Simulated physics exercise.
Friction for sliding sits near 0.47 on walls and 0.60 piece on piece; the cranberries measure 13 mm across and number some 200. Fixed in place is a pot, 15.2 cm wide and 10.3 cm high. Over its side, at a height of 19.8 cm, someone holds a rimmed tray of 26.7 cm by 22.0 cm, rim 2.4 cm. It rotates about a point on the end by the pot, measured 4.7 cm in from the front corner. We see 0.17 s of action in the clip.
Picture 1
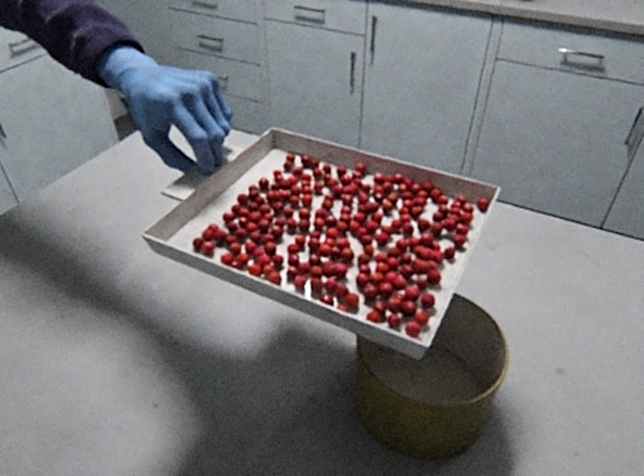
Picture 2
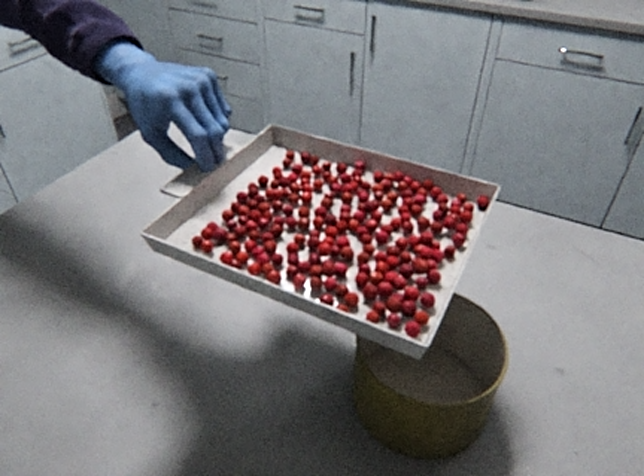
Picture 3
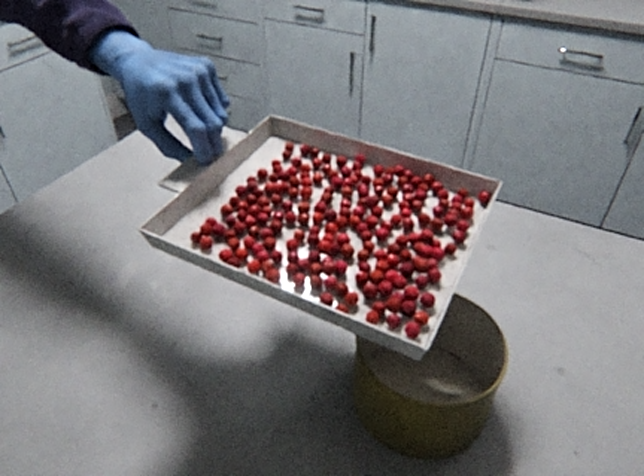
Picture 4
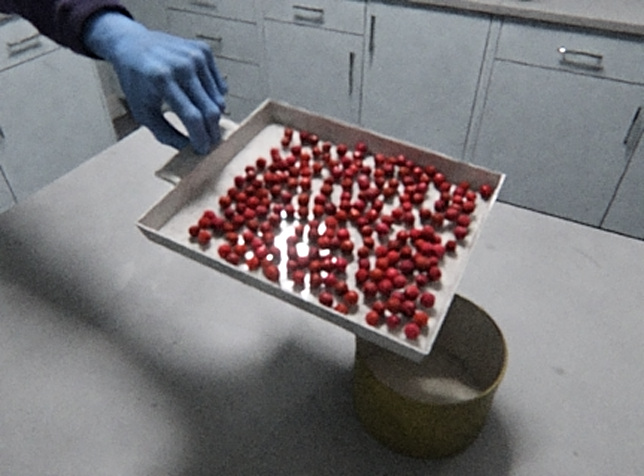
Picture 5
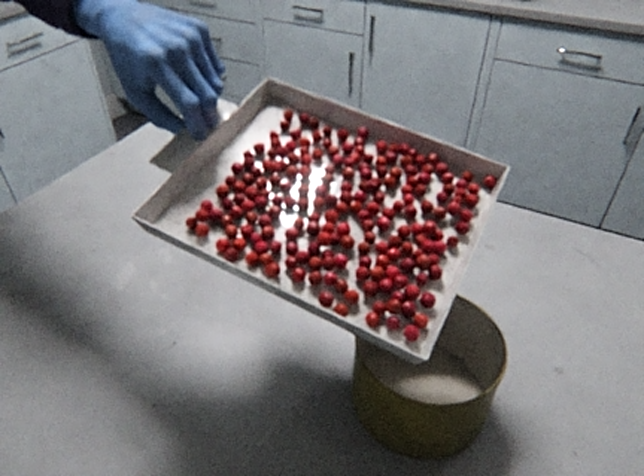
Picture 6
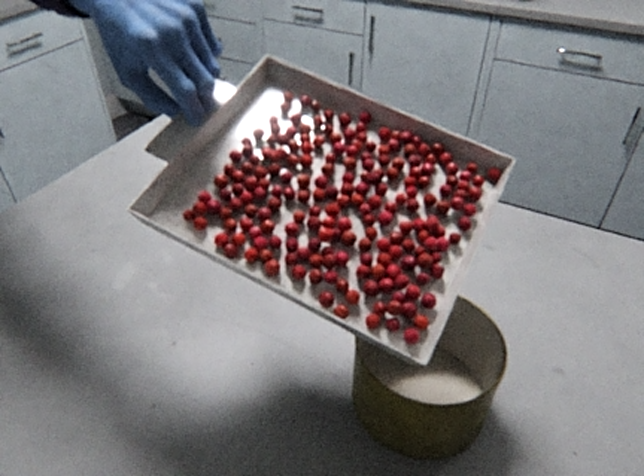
At first, a blue-gloved hand holds a rimmed tray of small red cranberries almost level above a gray table, its right front corner over a round pot. Slowly, then more noticeably, the hand raises the left end, and the tray slopes down toward the pot while the cranberries stay spread across it.
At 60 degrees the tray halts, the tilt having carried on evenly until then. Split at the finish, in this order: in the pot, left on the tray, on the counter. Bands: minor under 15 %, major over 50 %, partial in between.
My prediction: Pot: The amount should be small, left on the tray: The amount should be over half, counter: The amount should be moderate.
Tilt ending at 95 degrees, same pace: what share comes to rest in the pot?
I'd put it at close to 0 per cent.
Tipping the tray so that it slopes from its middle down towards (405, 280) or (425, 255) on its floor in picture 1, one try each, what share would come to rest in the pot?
The share comes to roughly 0 in a hundred, then roughly 5 in a hundred.
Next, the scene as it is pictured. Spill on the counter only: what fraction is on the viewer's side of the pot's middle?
I'd put it at around 100 per cent.
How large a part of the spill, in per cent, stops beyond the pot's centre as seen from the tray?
Near 80 in a hundred.
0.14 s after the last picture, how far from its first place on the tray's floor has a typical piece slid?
Displacement on the tray: About 1 cm.
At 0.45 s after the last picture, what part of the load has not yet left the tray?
Around 90 percent of it.
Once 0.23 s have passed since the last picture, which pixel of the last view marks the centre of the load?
Roughly (367, 223).
Then, 0.14 s after the last picture, tilt 42 degrees; the tray holds 100 %, the pot 0 %.
Then, 0.23 s after the last picture, tilt 56 degrees; the tray holds 100 %, the pot 0 %.
Then, 0.45 s after the last picture, tilt 60 degrees; the tray holds 90 %, the pot 0 %.
In the end, pot 0 %, tray 70 %, counter 30 %.
